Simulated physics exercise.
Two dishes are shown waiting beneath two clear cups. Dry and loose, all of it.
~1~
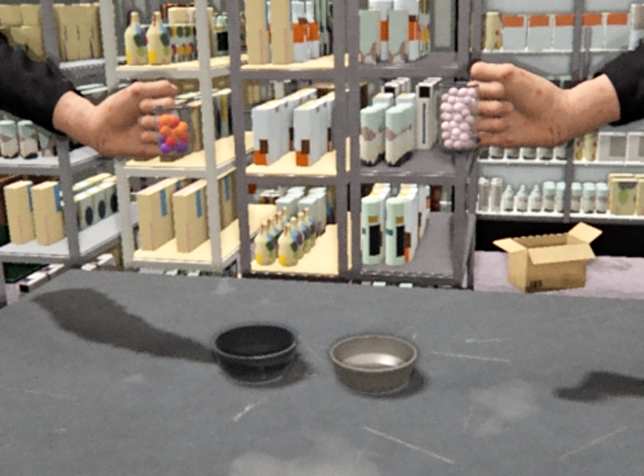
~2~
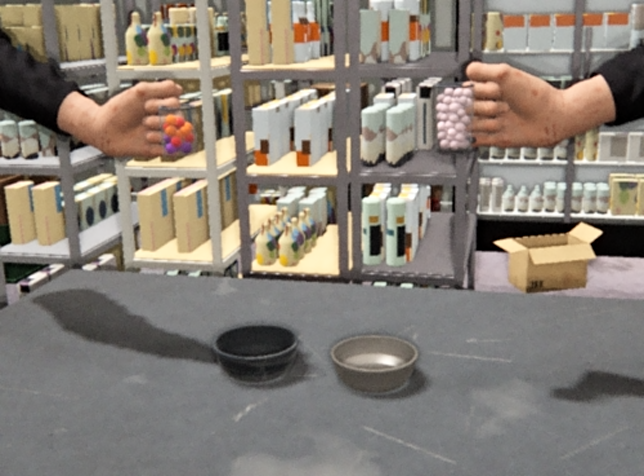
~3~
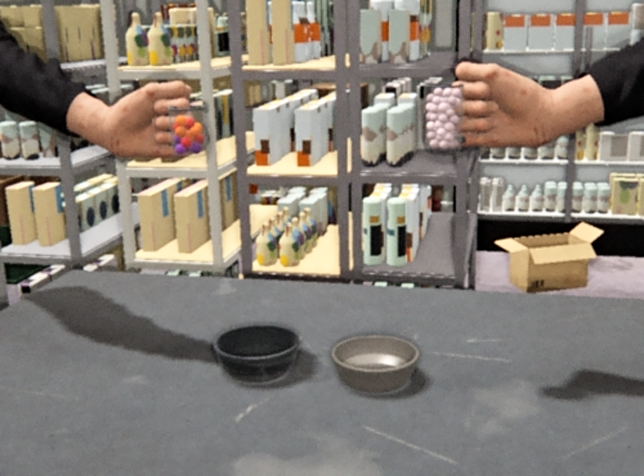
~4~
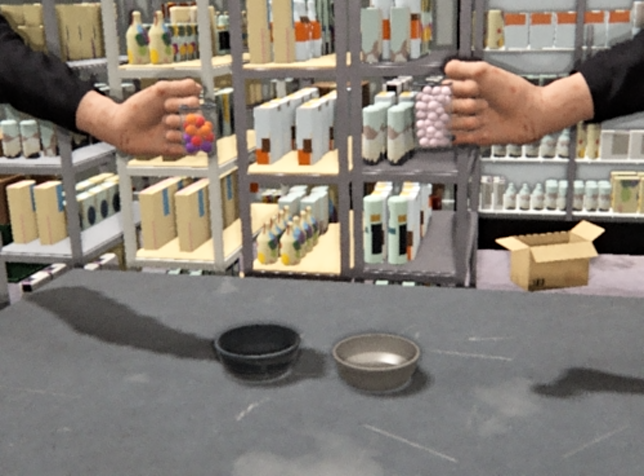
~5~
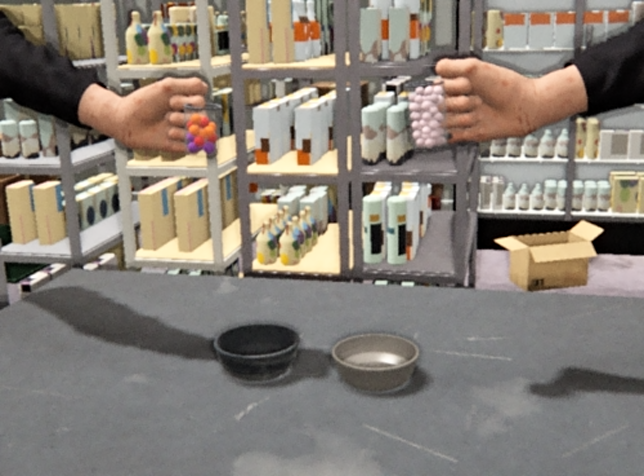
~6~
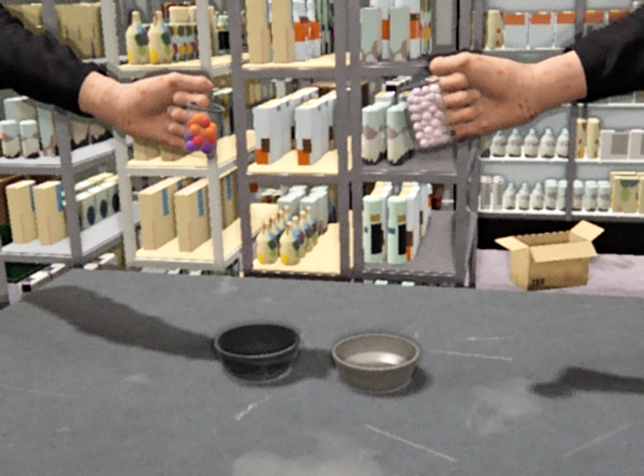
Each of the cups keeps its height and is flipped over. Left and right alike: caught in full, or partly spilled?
One by one: On the left the dish: Partial capture, right: Partial capture.
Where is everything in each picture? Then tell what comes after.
The first picture shows left dish at (242, 360), empty; left cup at (174, 131), holding gumballs, high above its dish; right dish at (366, 373), empty; right cup at (458, 117), holding sugar pearls, high above its dish.
The second picture shows left cup at (179, 131), upright; right cup at (454, 117), upright.
The third picture shows left cup at (189, 131), upright; right cup at (443, 117), upright.
The fourth picture shows left cup at (199, 130), upright; right cup at (433, 115), upright.
The fifth picture shows left cup at (202, 130), tipped 5°; right cup at (427, 116), tipped 5°.
The sixth picture shows left dish at (244, 359); left cup at (203, 130), tipped 13°; right dish at (368, 371); right cup at (428, 115), tipped 13°.
Then, 0.43 s after the last picture, left, all still in the cup; right, all still in the cup.
Then, 0.89 s after the last picture, left, all still in the cup; right, nearly all still in the cup, a stray few in the air.
Then, 1.44 s after the last picture, left, about a third in the dish, a small part outside the dish, about two thirds in the air; right, about a third in the dish, a small part outside the dish, about two thirds in the air.
By the end, left, about half in the dish, about half outside the dish; right, about two thirds in the dish, about a third outside the dish.
